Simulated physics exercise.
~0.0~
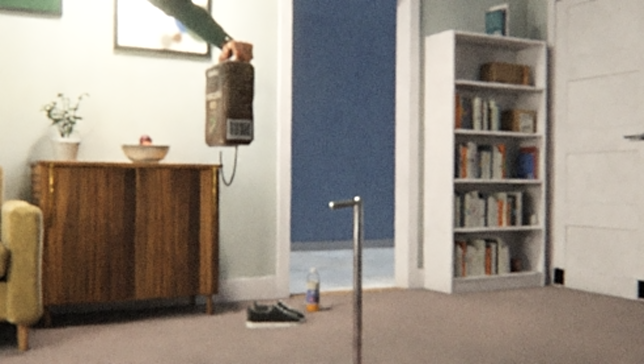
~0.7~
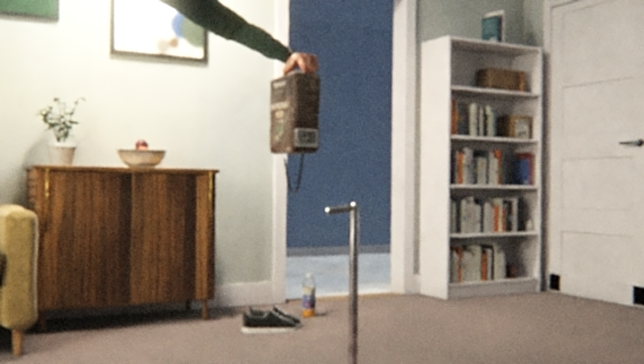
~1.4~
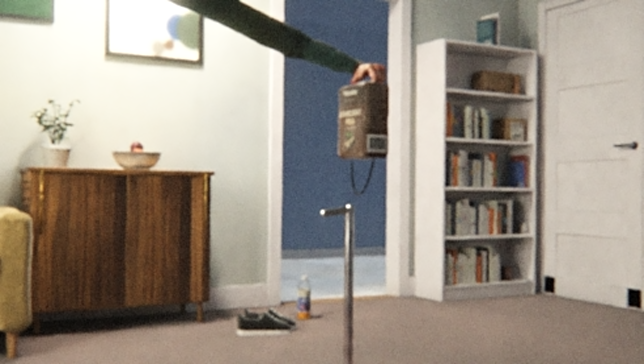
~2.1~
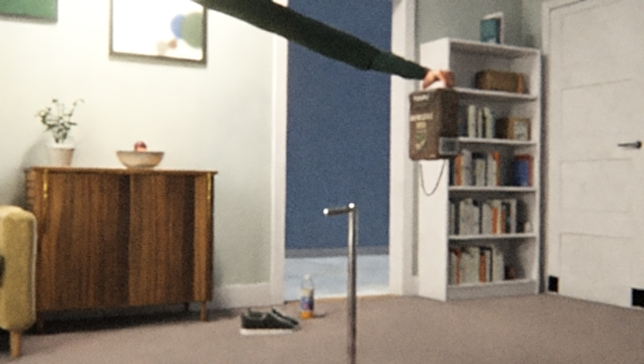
In a living room seen from a slightly swaying, straight-on view, a slim metal post with a short hooked top stands in the foreground. Behind it are a wooden cabinet with a plant and a bowl, a blue doorway, a white bookcase and a white door, with dark shoes and a bottle on the floor. A green-sleeved arm reaches in from the upper left, holding a brown sack upright with a thin loop dangling beneath. The hand carries it rightward, across the doorway and over the post. The loop passes above the hook without catching, and the sack ends clear, in front of the bookcase.
